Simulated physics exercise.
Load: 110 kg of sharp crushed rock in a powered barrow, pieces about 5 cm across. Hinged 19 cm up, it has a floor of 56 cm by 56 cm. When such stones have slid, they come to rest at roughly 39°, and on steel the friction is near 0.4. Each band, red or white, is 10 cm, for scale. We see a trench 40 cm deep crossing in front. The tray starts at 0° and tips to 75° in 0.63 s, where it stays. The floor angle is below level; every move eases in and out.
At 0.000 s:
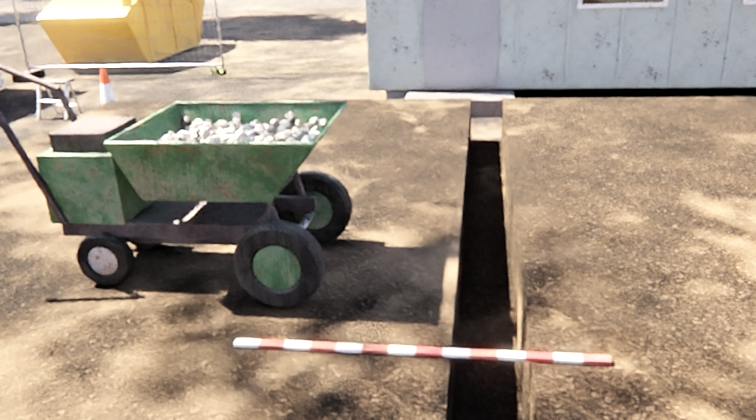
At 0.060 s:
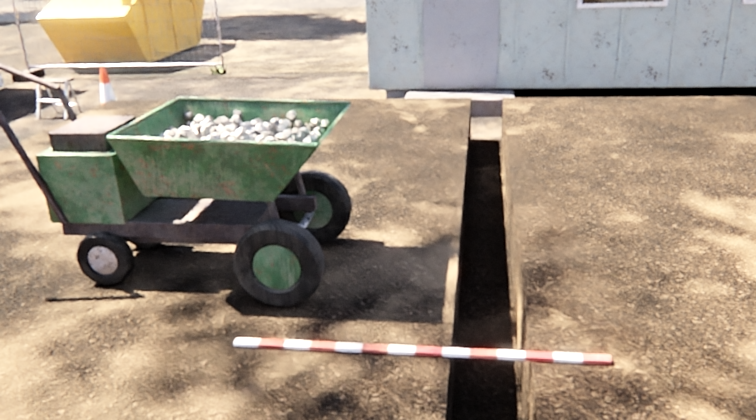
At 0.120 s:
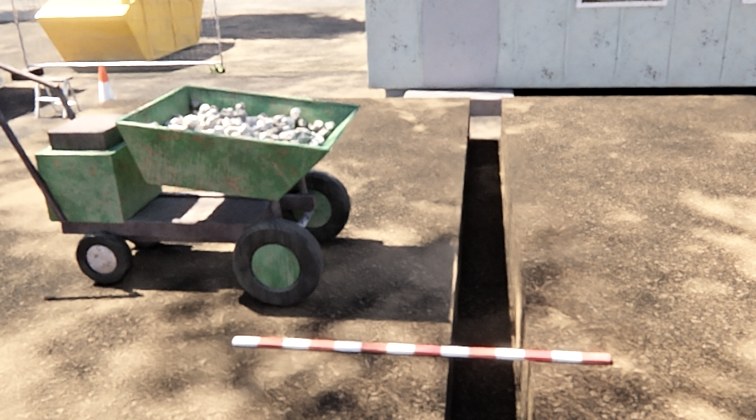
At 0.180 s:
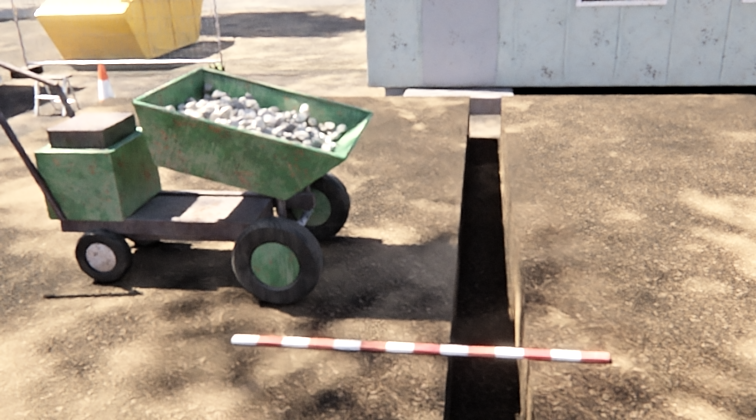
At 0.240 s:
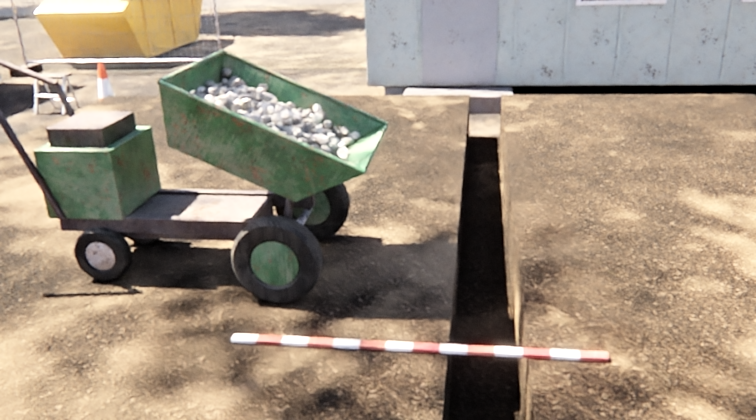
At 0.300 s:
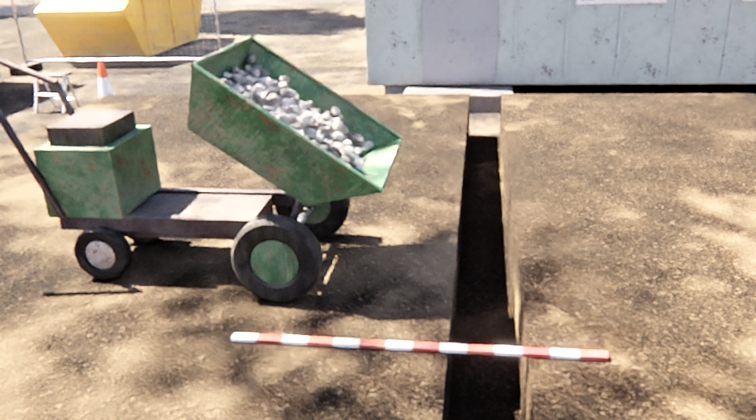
A green tray heaped with pale stones on a small wheeled cart tilts steadily, its left end rising and its right lip lowering toward a narrow trench, while the stones shift inside and the cart's wheels stay in place.
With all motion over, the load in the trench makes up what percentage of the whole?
It makes up about 77 percent of the whole load.
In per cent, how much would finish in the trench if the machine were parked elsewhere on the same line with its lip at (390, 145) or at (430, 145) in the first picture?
Near 45 then near 5 percent.
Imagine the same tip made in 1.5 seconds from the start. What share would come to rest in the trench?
Roughly 70 per cent would.
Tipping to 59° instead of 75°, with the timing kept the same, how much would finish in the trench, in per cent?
Share in trench: Approx. 45%.
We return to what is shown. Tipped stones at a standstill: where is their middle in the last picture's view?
Their centre sits close to (483, 326).
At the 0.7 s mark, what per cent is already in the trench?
About 20 per cent by then.
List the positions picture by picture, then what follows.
In the first picture, the tray is at 0°, its lip at (313, 145); the top of the load is at (250, 124).
The second picture shows lip at (317, 146), floor tilted 2°, highest stones at (236, 123); the stones move at 0.4 m/s on average.
In the third picture, the tray is at 7°, its lip at (329, 150); the top of the load is at (205, 115); the stones move at 0.9 m/s on average.
In the fourth picture, the tray is at 15°, its lip at (345, 159); the top of the load is at (203, 101); the stones move at 1.3 m/s on average.
The fifth picture shows lip at (364, 172), floor tilted 24°, highest stones at (220, 86); the stones move at 1.5 m/s on average.
In the sixth picture, the tray is at 35°, its lip at (382, 191); the top of the load is at (245, 72); the stones move at 1.6 m/s on average.
After 0.5 s the floor is at 63°; 100 % in the tray; the foremost stones are at (397, 217).
After 0.7 s the floor is at 75°; 67 % in the tray, 13 % short of the trench, 20 % in the trench; the foremost stones are at (499, 295).
After 1.1 s the floor is at 75°; 10 % in the tray, 16 % short of the trench, 72 % in the trench, 2 % past the trench; the foremost stones are at (587, 283).
After 3.0 s the floor is at 75°; 2 % in the tray, 18 % short of the trench, 77 % in the trench, 2 % past the trench; the foremost stones are at (604, 287).
